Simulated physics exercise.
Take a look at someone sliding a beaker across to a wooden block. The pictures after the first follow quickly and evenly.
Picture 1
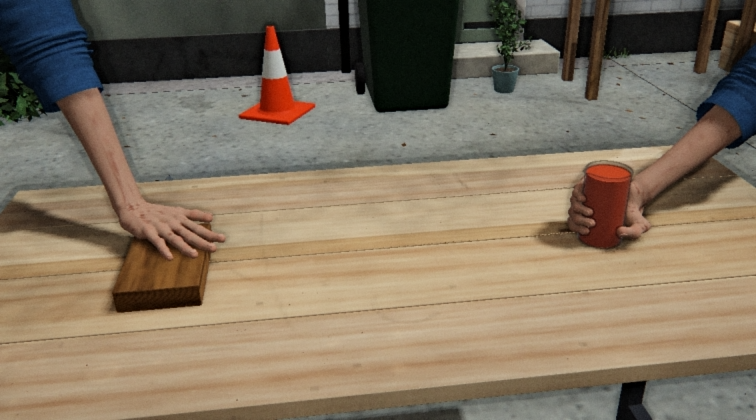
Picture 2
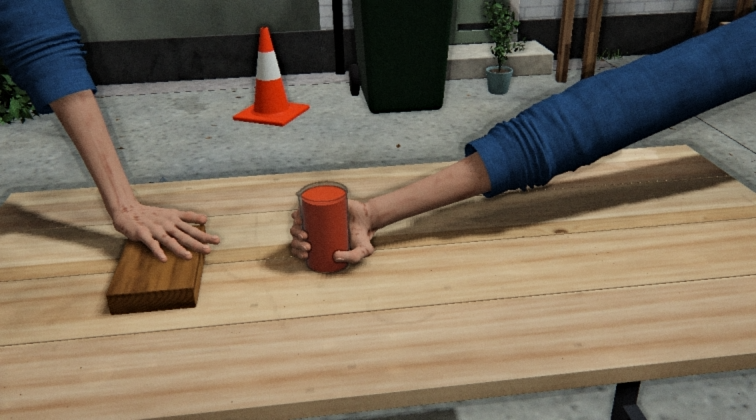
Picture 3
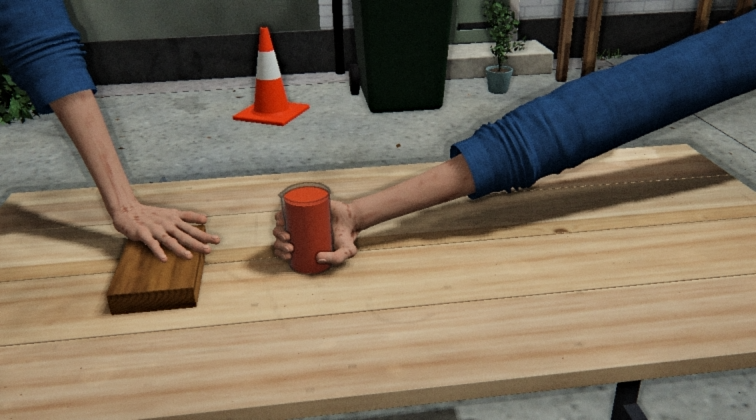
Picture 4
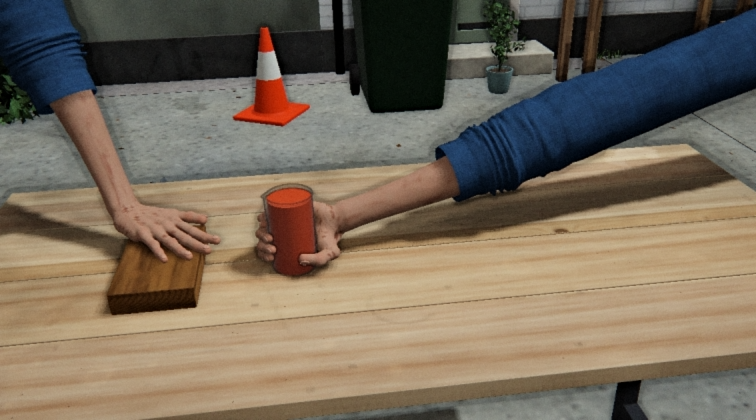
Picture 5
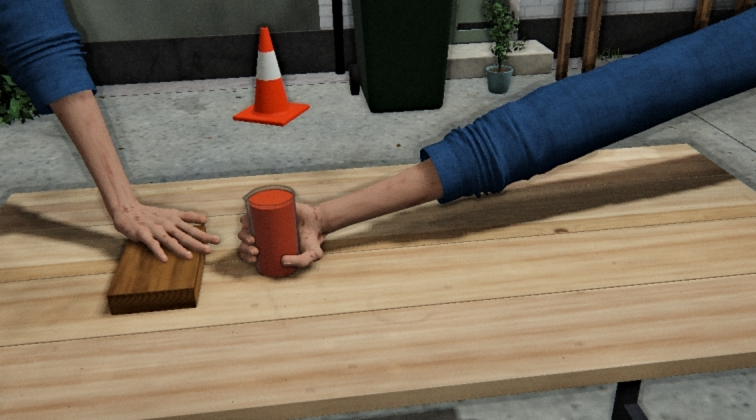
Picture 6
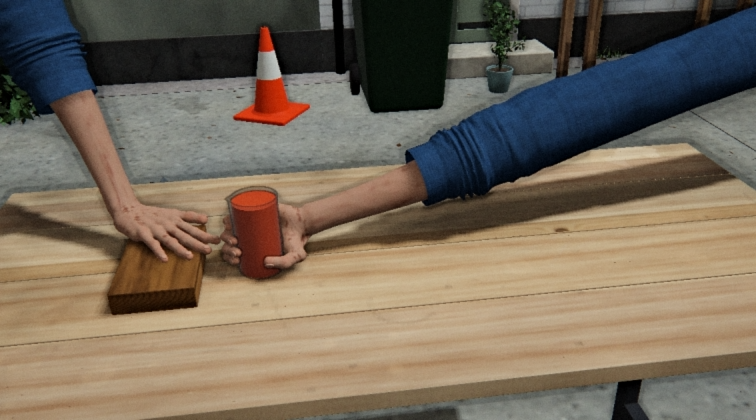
Hand sliding a nearly full beaker of red liquid leftward across a wooden table while another hand rests on a wooden block.
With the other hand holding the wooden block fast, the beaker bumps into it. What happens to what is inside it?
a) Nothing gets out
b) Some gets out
The answer is b.
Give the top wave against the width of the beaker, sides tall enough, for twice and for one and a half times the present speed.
The wave rises some 65 percent of the width in the first case and some 50 percent in the second.
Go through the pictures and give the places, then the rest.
At rest; beaker (604, 204) nearly full; wooden block (167, 265), in the first frame.
Under way; beaker nearly full, surface at (324, 196), in the second frame.
In the third frame, 15 px further; beaker (309, 228) nearly full.
In the fourth frame, 15 px further; beaker nearly full, surface at (290, 199).
In the fifth frame, 15 px further; beaker (275, 231) nearly full.
In the sixth frame, 15 px further; beaker nearly full, surface at (254, 201); wooden block (162, 267).
Next, the beaker meets the wooden block.
After that, the tomato juice surges up the wall; it has slopped over.
Finally, the beaker stands at the wooden block; it has slopped over.
